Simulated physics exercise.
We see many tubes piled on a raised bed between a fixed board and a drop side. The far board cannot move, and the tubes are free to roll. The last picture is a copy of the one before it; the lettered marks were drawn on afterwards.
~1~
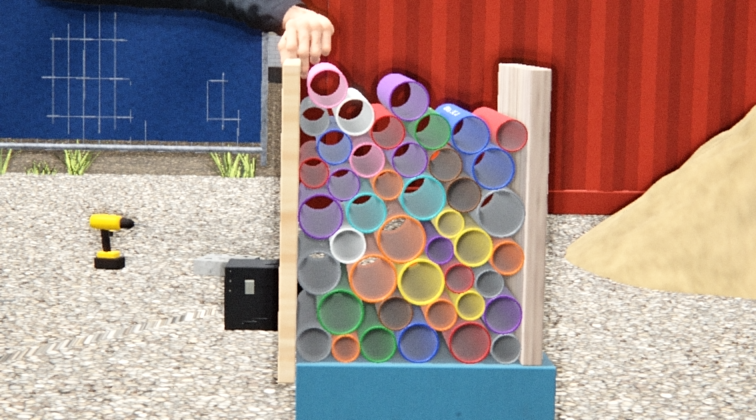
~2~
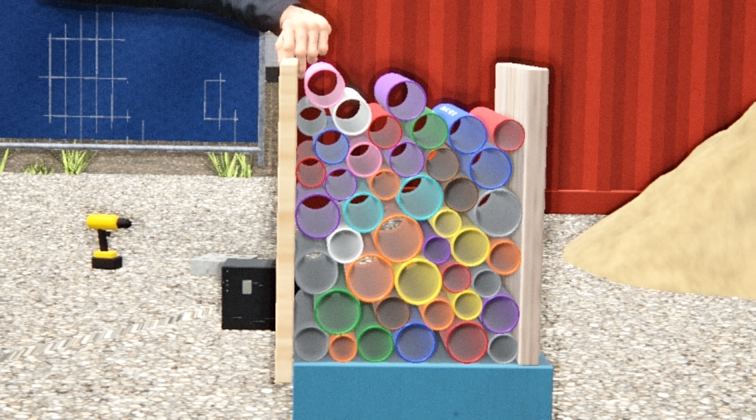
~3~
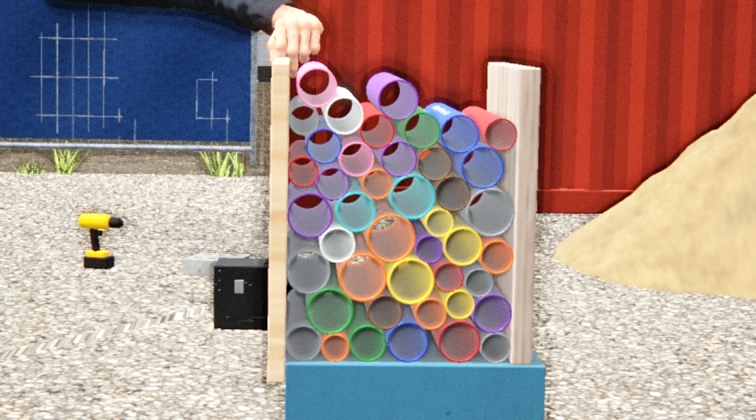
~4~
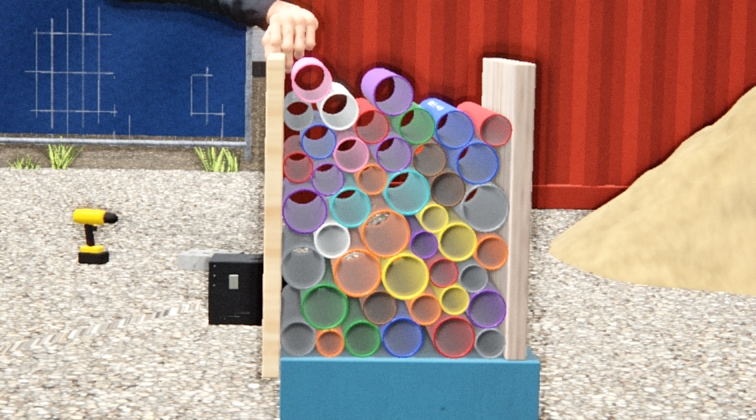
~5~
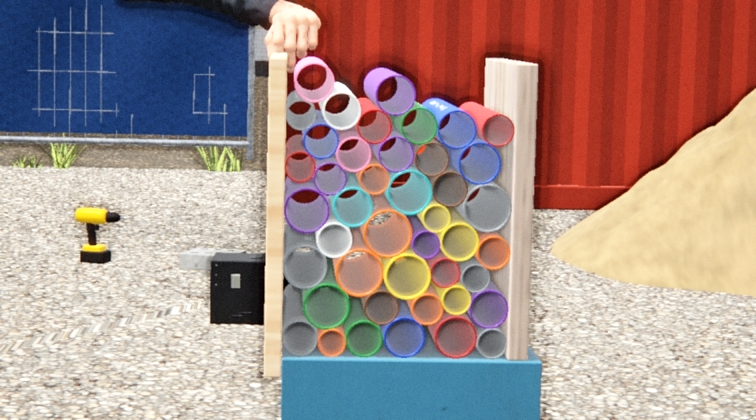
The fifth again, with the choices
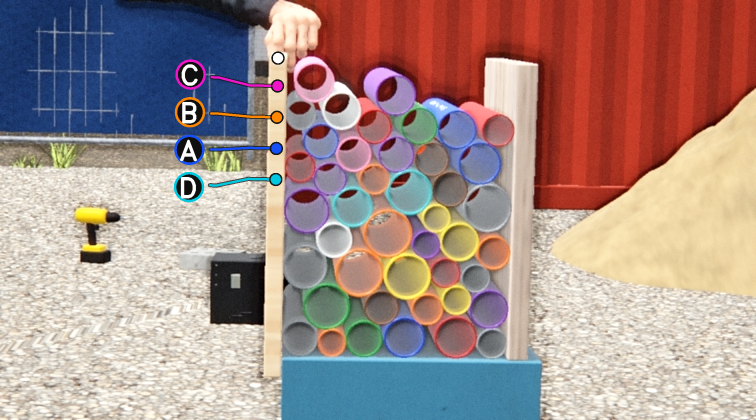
The stack of colourful tubes between two upright boards shifted slightly left in view along with everything around it, then barely moved, while a hand stayed on top of the left board.
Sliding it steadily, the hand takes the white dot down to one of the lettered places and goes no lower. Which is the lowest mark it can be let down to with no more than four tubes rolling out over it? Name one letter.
The last mark within the limit is D.
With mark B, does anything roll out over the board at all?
No.
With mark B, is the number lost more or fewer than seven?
Fewer than seven.
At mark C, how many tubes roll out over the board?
The count is none.
On the copy, A at (276, 148); B at (277, 117); C at (278, 86); D at (276, 180); the white dot at (278, 58).
On D. First, top of the board (285, 114).
Then, top of the board (284, 177).
Finally, top of the board (284, 179), two out over the board.
By contrast, A two out over the board; B none out over the board; C none out over the board.
